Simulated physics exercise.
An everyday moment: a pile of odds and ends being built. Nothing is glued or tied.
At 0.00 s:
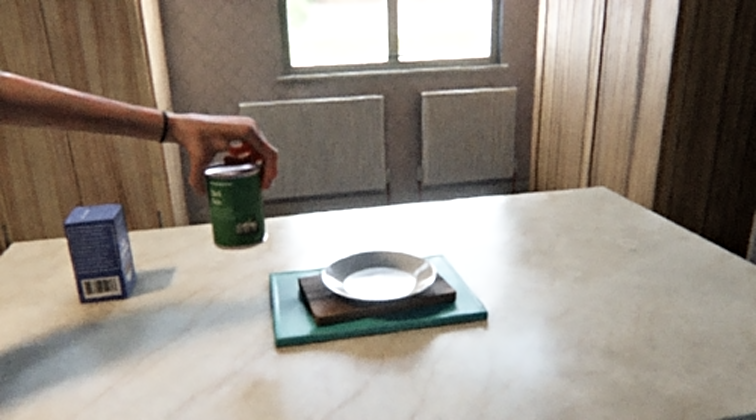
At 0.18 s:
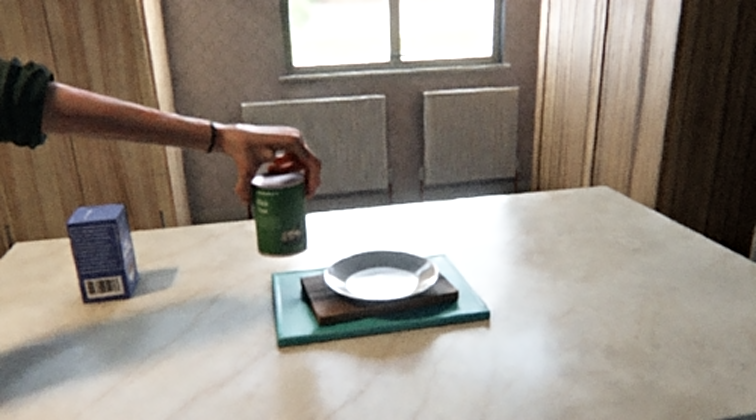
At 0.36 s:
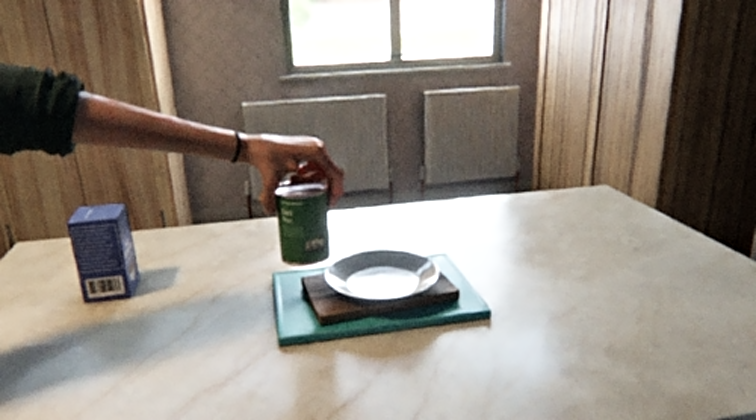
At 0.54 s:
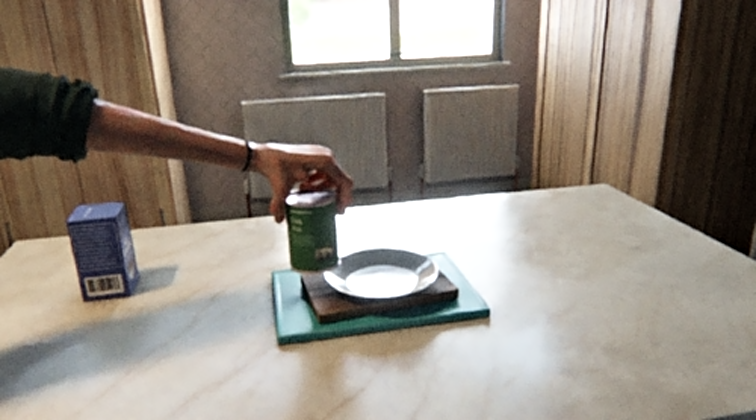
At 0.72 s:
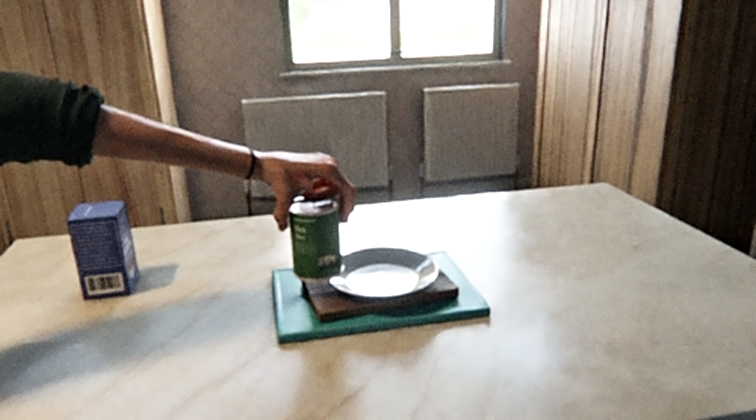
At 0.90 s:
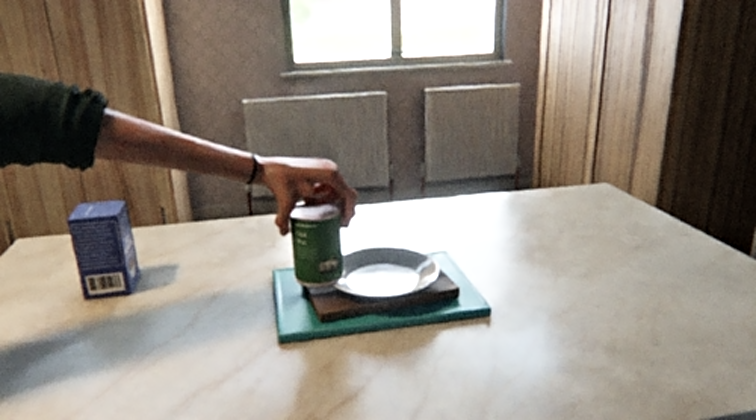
The footage shows a hand carrying a green tin rightward across a pale table, past a blue box, and lowering it onto the left side of a stack made of a white plate, dark board and turquoise tray, still gripping it.
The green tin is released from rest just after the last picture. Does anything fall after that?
As it turns out, it loses its balance.
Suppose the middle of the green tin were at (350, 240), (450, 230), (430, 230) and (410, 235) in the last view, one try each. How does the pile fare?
First, it stays up; second, it comes apart; third, it keeps its balance; fourth, it keeps its balance.
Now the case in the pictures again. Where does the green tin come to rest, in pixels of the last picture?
Near (221, 301).
By 1.30 s, green tin now fallen.
By 1.40 s, things are still on the move.
By 2.40 s, nothing new.
When it is over (4.0 s), fallen, green tin; the other 4 as before. End places, in pixels of the last picture, green tin near (221, 301). The pile comes apart.
